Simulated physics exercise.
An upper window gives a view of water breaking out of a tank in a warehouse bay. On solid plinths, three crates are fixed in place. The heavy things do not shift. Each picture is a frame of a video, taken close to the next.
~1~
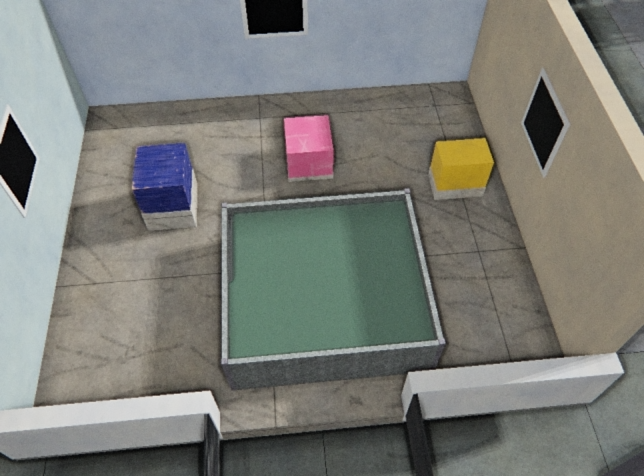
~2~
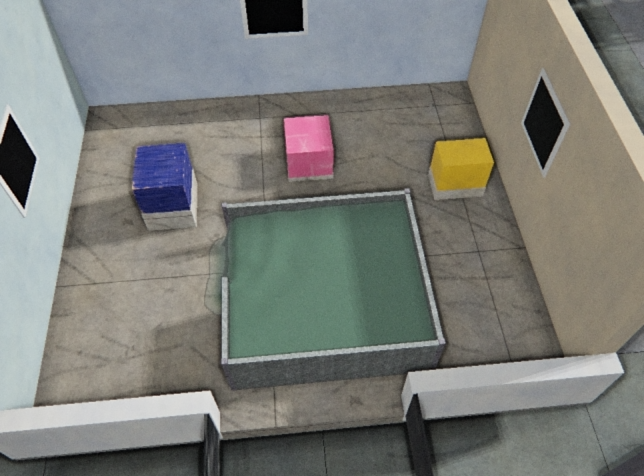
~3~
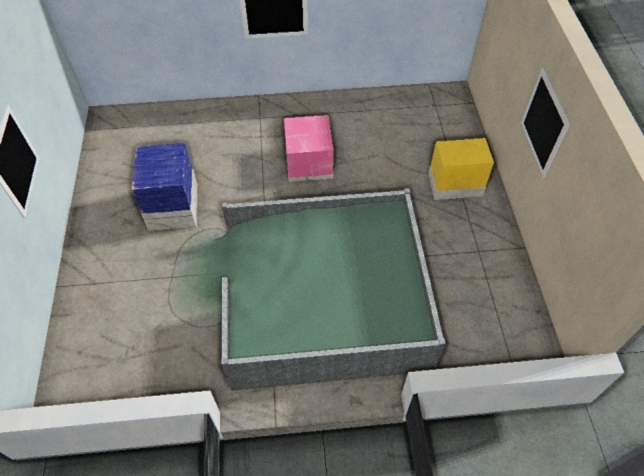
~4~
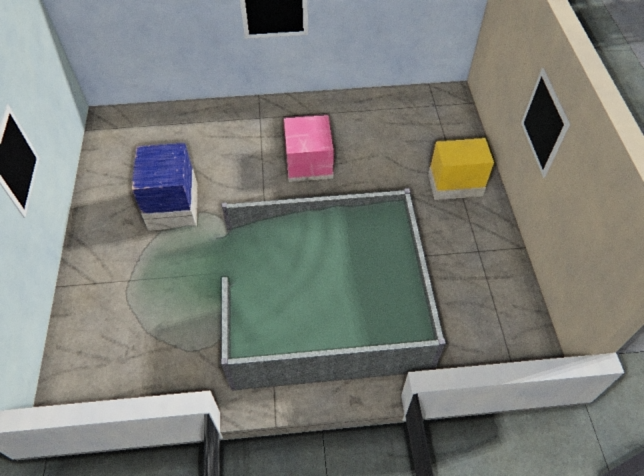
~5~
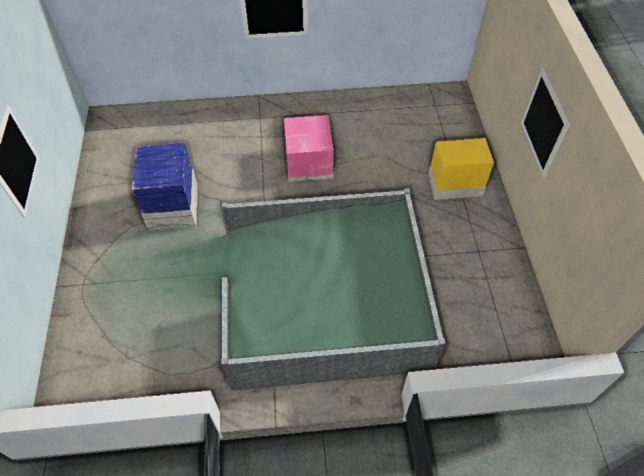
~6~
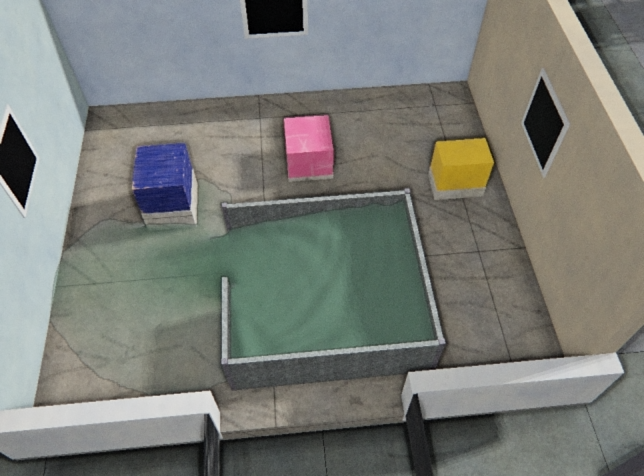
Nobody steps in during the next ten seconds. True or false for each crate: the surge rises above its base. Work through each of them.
Yellow crate: False; blue crate: False; pink crate: True.
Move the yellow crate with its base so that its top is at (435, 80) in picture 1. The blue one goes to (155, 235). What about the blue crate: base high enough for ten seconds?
The blue crate is flooded.
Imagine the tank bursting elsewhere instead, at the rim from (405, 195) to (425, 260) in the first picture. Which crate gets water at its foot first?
The crate marked yellow, by my reading.
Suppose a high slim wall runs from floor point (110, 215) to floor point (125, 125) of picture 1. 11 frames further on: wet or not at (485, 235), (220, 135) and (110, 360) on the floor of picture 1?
Taking the three spots in order: Spared, soaked, soaked.
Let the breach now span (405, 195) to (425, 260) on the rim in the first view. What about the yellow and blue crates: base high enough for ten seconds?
My reading: Yellow gets drenched, blue stays untouched.
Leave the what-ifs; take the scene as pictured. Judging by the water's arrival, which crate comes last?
Coming in last, the yellow crate.
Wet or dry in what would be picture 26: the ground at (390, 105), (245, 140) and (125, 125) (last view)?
First spot clear, second spot swamped, third spot swamped.
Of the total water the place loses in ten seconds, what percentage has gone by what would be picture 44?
Close to 50 out of every hundred.
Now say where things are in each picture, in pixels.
In the first frame, still water in the tank at (325, 272).
In the second frame, water pours out at (232, 263) and has run to (219, 310).
In the third frame, the front is at (179, 309), out from the gap at (233, 265).
In the fourth frame, water pours out at (233, 266) and has run to (134, 301).
In the fifth frame, water pours out at (233, 266) and has run to (90, 298).
In the sixth frame, water pours out at (233, 265) and has run to (62, 260).
A moment on, water covers 25 % of the floor; the yellow crate not reached, the blue crate water round its plinth, the pink crate not reached.
Next, water covers 35 % of the floor; the yellow crate not reached, the blue crate water round its plinth, the pink crate not reached.
Then, water covers 50 % of the floor; the yellow crate not reached, the blue crate water round its plinth, the pink crate water round its plinth.
Later, water covers 80 % of the floor; the yellow crate water round its plinth, the blue crate water round its plinth, the pink crate water round its plinth.
In the end, water covers 100 % of the floor; the yellow crate stayed above the water, the blue crate stayed above the water, the pink crate was topped.
